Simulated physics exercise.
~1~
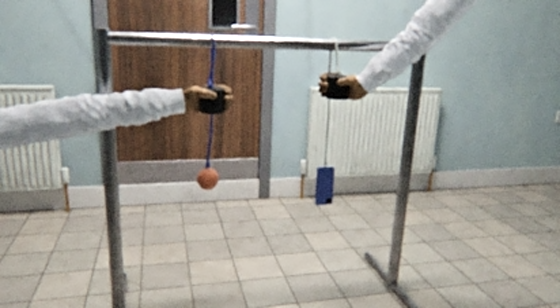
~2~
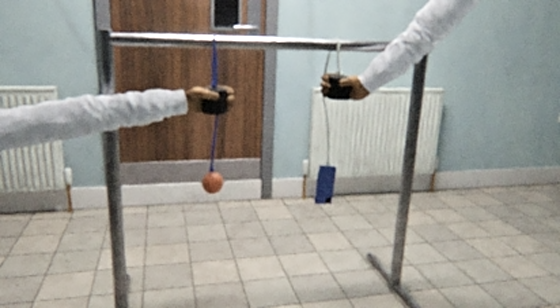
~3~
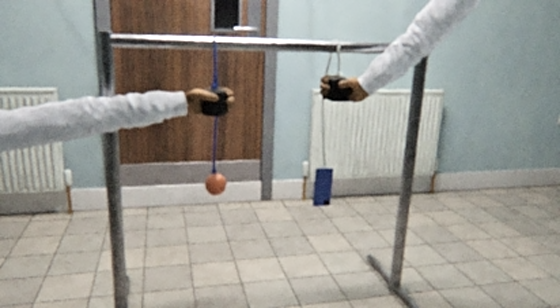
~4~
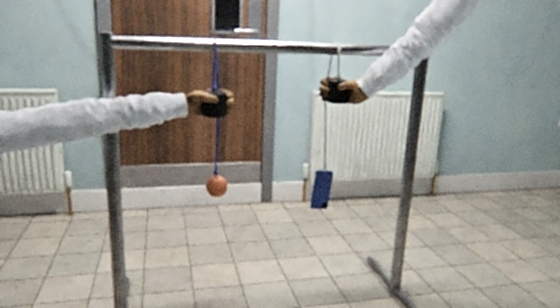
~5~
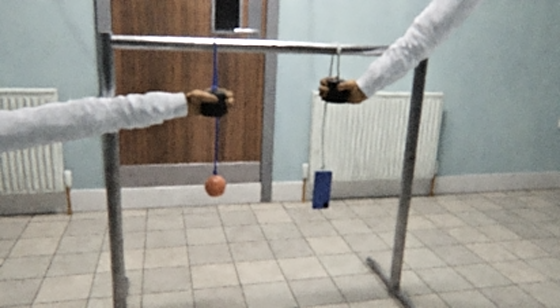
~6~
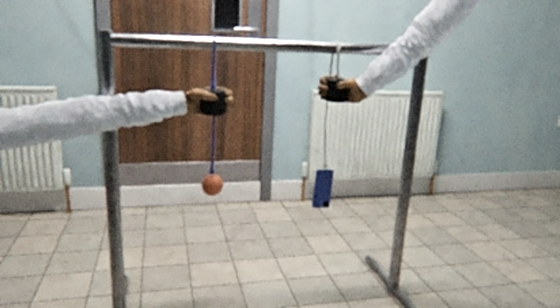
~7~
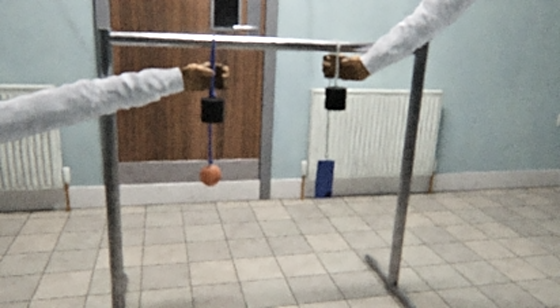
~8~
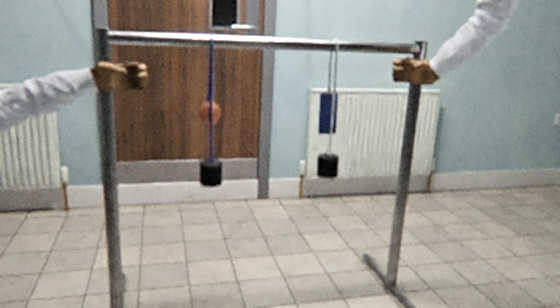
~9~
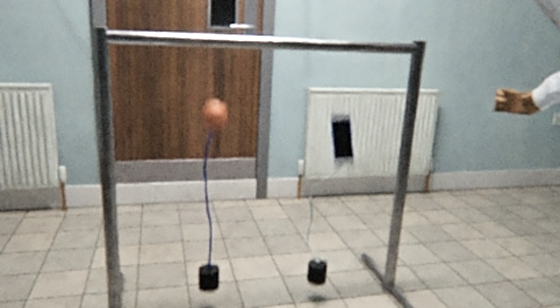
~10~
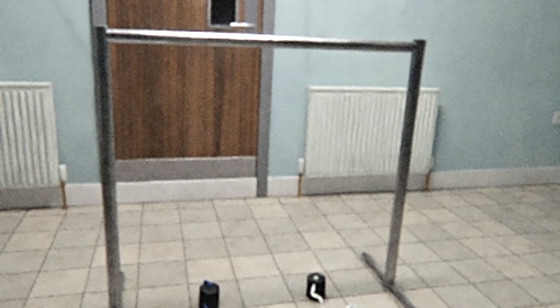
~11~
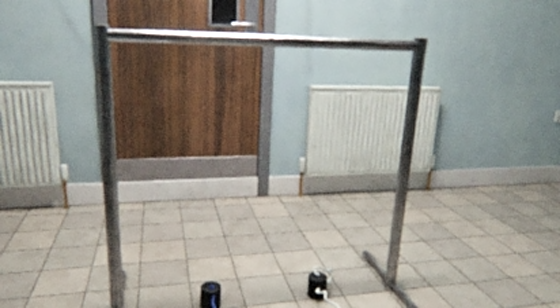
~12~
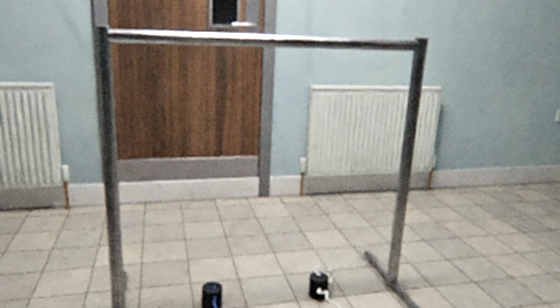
Two white-sleeved arms reach in from either side of a metal frame, each hand gripping a small black cylinder on a cord looped over the top rail, in a tiled room with a wooden door and white radiators seen from the front. An orange ball hangs below the left hand and a dark blue phone-like slab below the right. The hands let go and draw back. Both cylinders drop while the ball and slab rise towards the rail. The cords come down with them, and the two black cylinders end standing on the floor beneath the empty rail.
